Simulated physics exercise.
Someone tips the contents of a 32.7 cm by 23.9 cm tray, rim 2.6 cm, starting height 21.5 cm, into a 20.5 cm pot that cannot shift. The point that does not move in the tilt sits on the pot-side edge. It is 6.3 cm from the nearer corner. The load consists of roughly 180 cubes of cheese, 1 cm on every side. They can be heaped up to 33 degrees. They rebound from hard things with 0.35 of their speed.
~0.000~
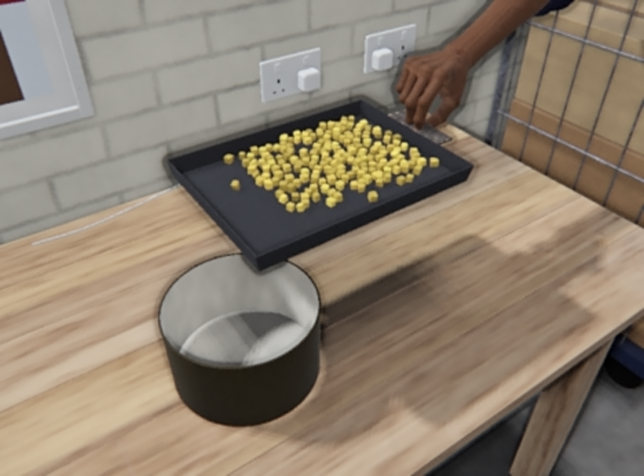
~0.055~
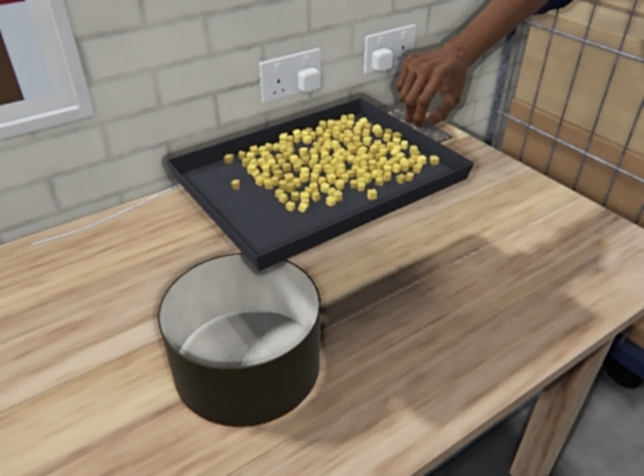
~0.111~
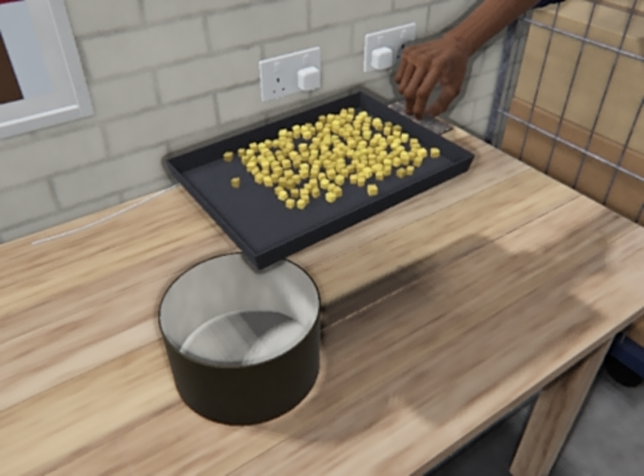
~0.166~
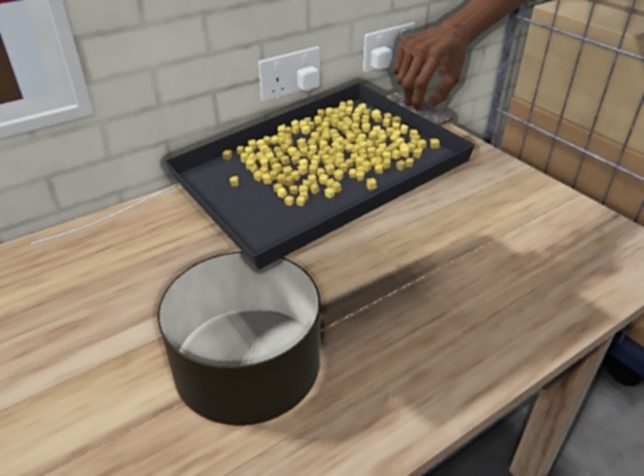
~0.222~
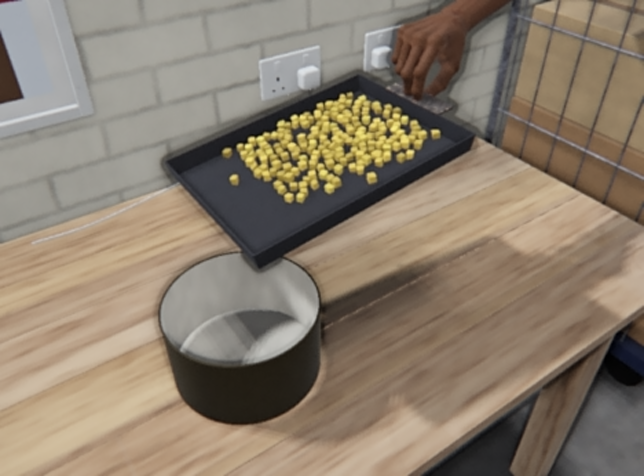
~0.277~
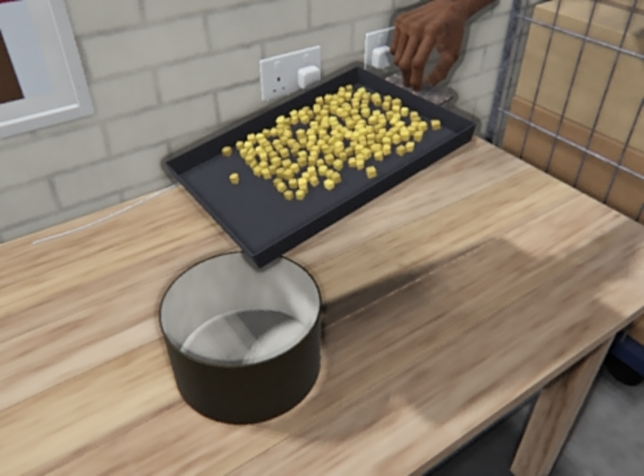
At first, a dark tray scattered with small yellow cubes sits almost level above a wooden table, behind a black pot with a pale inside, while a hand grips its far right end. The hand then raises that end slightly, slanting the tray toward the pot, and the cubes stay spread across it.
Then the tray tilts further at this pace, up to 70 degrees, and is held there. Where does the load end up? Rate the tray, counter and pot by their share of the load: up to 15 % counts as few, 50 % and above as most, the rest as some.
Tray: Most; counter: Some; pot: Few.
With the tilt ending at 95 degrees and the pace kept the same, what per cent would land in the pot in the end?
Then about 20 per cent.
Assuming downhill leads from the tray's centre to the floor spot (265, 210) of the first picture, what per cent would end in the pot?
That comes to around 15 per cent.
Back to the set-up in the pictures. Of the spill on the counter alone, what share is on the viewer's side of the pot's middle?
Estimate: Close to 10 per cent of the pieces.
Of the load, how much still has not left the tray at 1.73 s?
About 65%.
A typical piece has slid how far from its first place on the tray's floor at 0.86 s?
By then it sits near 4 cm from where it began.
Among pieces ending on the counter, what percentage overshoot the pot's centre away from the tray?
I'd put it close to 100 per cent.
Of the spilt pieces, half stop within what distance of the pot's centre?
I'd say around 30 centimetres.
After 0.86 s, tilt 38 degrees; the tray holds 100 %, the pot 0 %.
After 1.25 s, tilt 57 degrees; the tray holds 80 %, the pot 0 %.
Then, at 1.73 s, tilt 70 degrees; the tray holds 65 %, the pot 5 %.
At rest (3.3 s), tray 60 %, counter 35 %, pot 5 %.
